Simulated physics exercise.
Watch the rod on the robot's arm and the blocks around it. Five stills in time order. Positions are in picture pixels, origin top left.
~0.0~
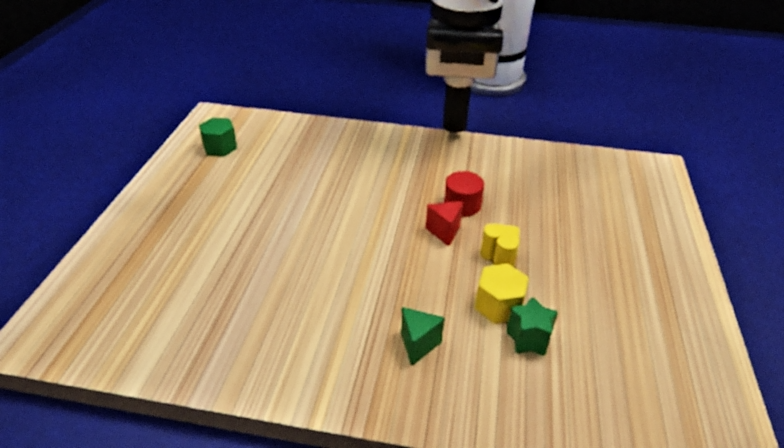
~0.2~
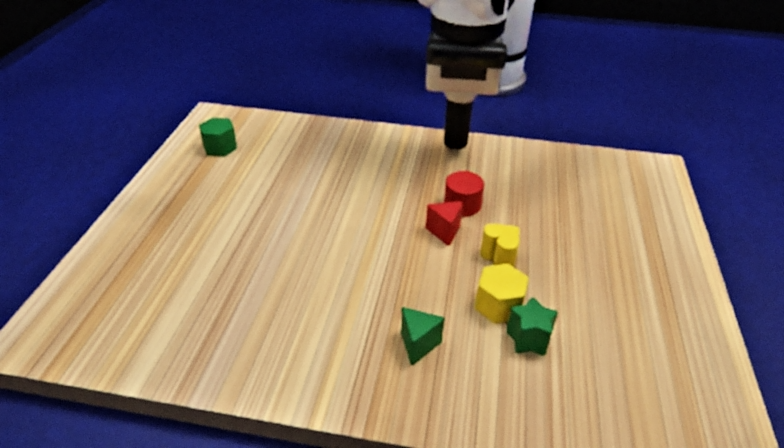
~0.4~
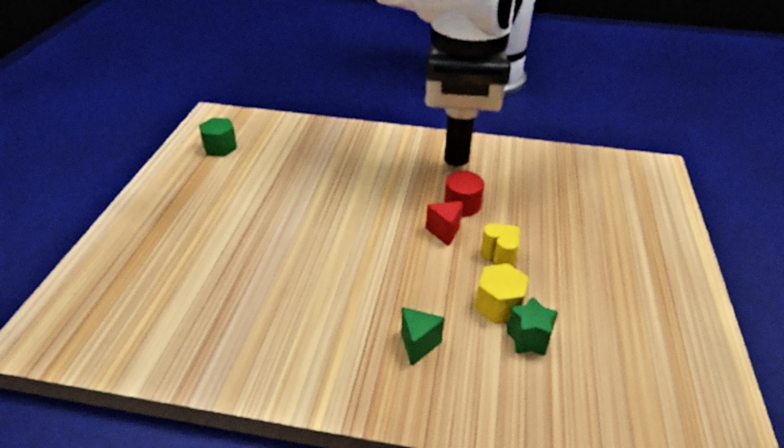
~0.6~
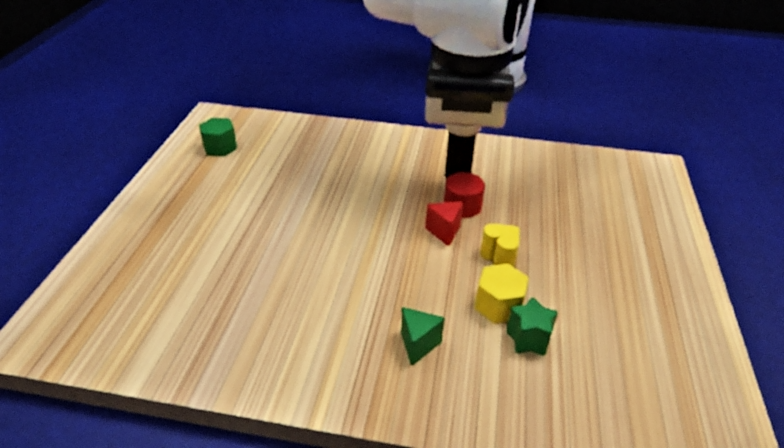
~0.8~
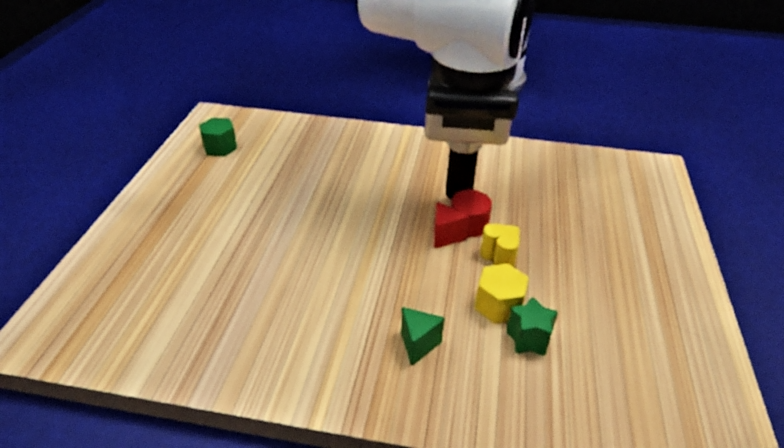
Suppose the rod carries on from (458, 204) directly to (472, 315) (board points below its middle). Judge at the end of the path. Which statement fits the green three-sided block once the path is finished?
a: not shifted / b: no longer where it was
I choose a.
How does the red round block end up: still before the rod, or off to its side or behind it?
Slid off.
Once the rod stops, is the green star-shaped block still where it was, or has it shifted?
The answer is that it is displaced.
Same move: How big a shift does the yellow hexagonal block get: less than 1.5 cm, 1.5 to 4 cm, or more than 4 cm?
My answer is that it shifts over 4 cm.
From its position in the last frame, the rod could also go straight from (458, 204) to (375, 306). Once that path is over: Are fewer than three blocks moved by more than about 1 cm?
I expect so.
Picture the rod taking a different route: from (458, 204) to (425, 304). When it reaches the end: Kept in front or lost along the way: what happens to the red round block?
Prediction: Slipped aside.
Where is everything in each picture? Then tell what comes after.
The first frame shows rod tip at (455, 127); block tops, green three-sided block at (420, 321); red three-sided block at (447, 209); red round block at (465, 181); yellow hexagonal block at (504, 281); green star-shaped block at (535, 315).
The second frame shows rod at (456, 143); blocks unchanged.
The third frame shows rod at (457, 159); blocks unchanged.
The fourth frame shows rod at (458, 176); red round block at (466, 183).
The fifth frame shows rod at (459, 194); green three-sided block at (420, 321); red three-sided block at (448, 214); red round block at (472, 201); yellow hexagonal block at (504, 281); green star-shaped block at (535, 315).
What follows on the original path. One third of the way, rod at (463, 227); red three-sided block at (443, 223), turned 35° clockwise; red round block at (484, 235).
Two thirds of the way, rod at (468, 263); red three-sided block at (439, 228), turned 50° clockwise; red round block at (500, 269); yellow hexagonal block at (522, 303); green star-shaped block at (551, 333).
At the end, rod at (474, 305); green three-sided block in place; red three-sided block at (439, 228), turned 50° clockwise; red round block at (518, 292); yellow hexagonal block at (555, 322), turned 35° clockwise; green star-shaped block at (574, 358), turned 10° clockwise.
